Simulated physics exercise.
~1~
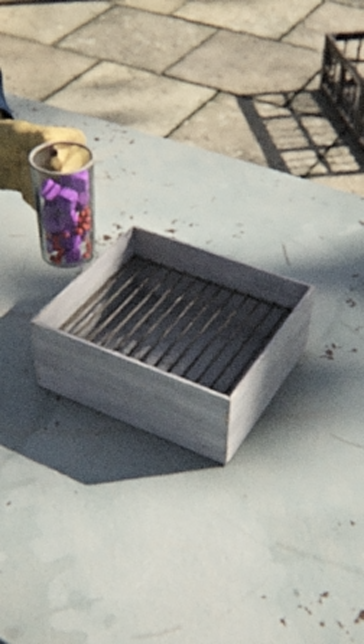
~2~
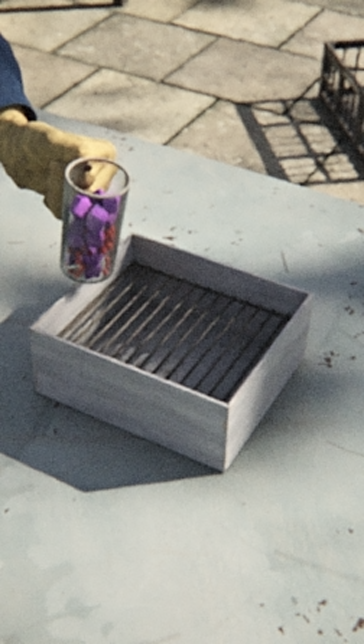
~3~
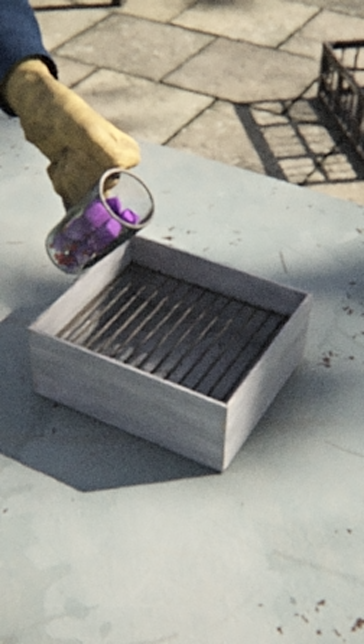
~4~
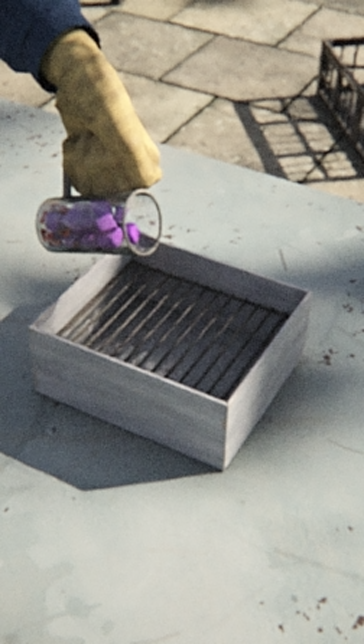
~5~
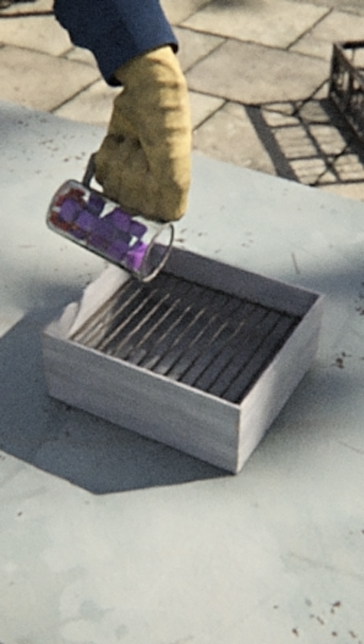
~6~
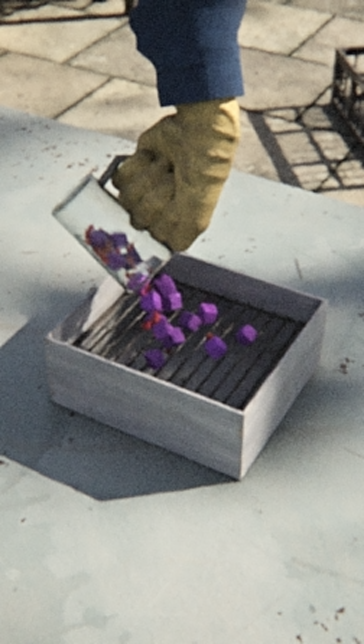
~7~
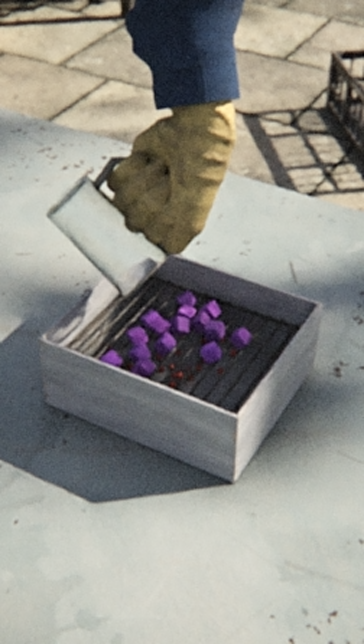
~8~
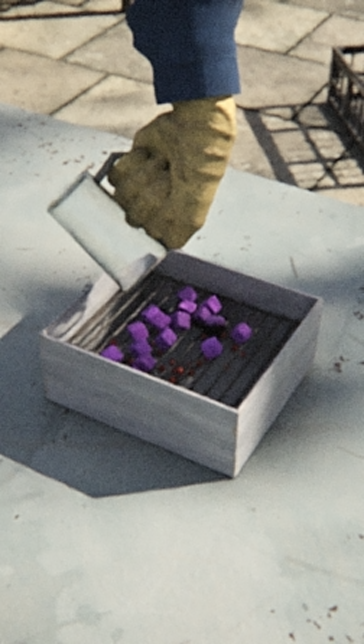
On an outdoor tabletop, a gloved hand tips red and purple bits from a clear cup; purple stays on the grille, red drops through.
